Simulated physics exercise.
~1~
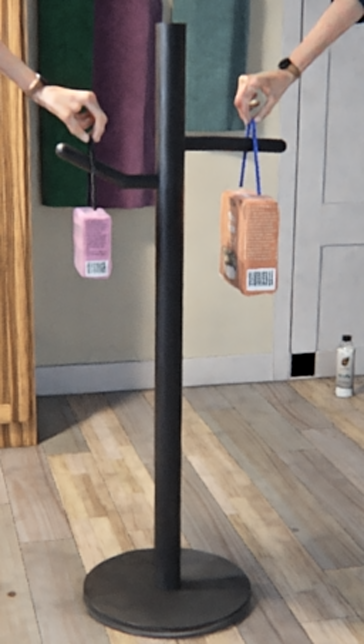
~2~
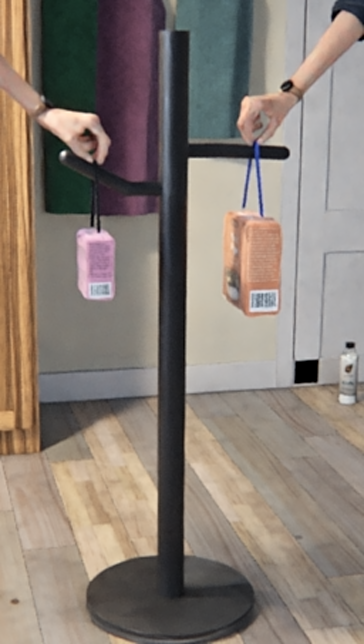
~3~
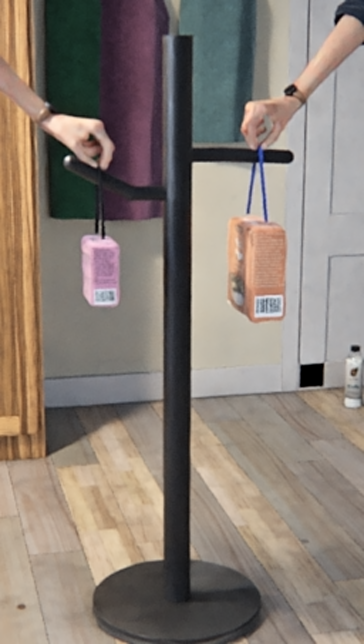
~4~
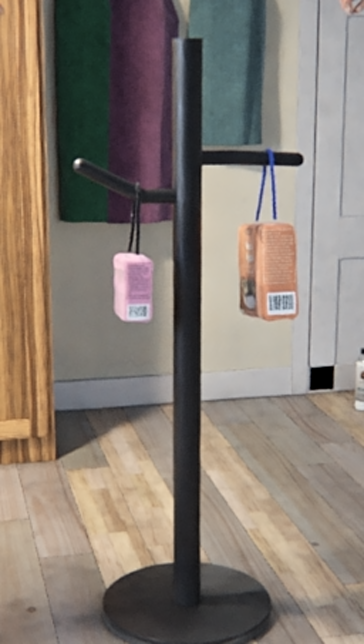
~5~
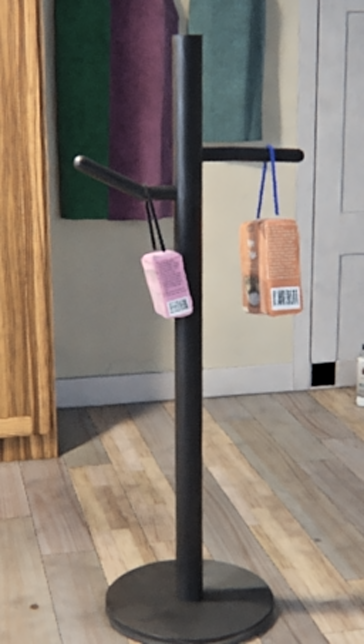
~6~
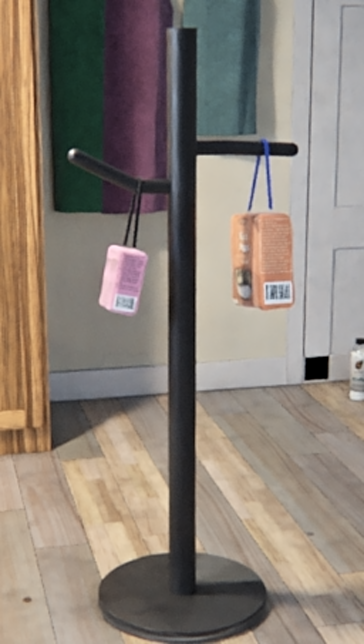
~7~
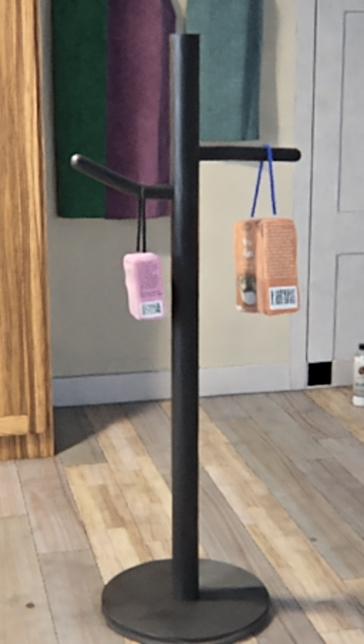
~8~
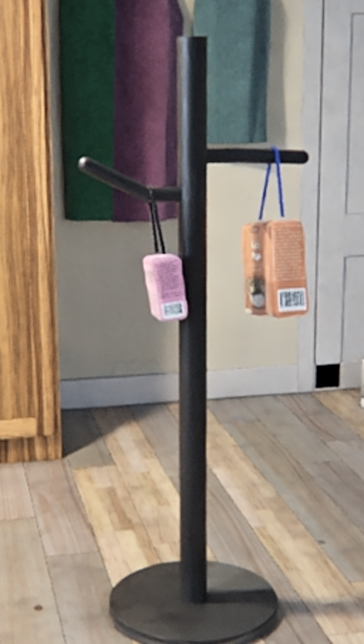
At first, two hands hold a small pink pouch and a larger orange bag by their loops at the pegs of a black coat stand, one on each side. The hands lower the loops onto the round rods, then let go and leave the view. The pink pouch slides down its sloping peg toward the post, while the orange bag stays about where it was placed. The pouch then swings from side to side beneath its loop, and the bag barely moves. In the end, both are still hanging from their pegs.
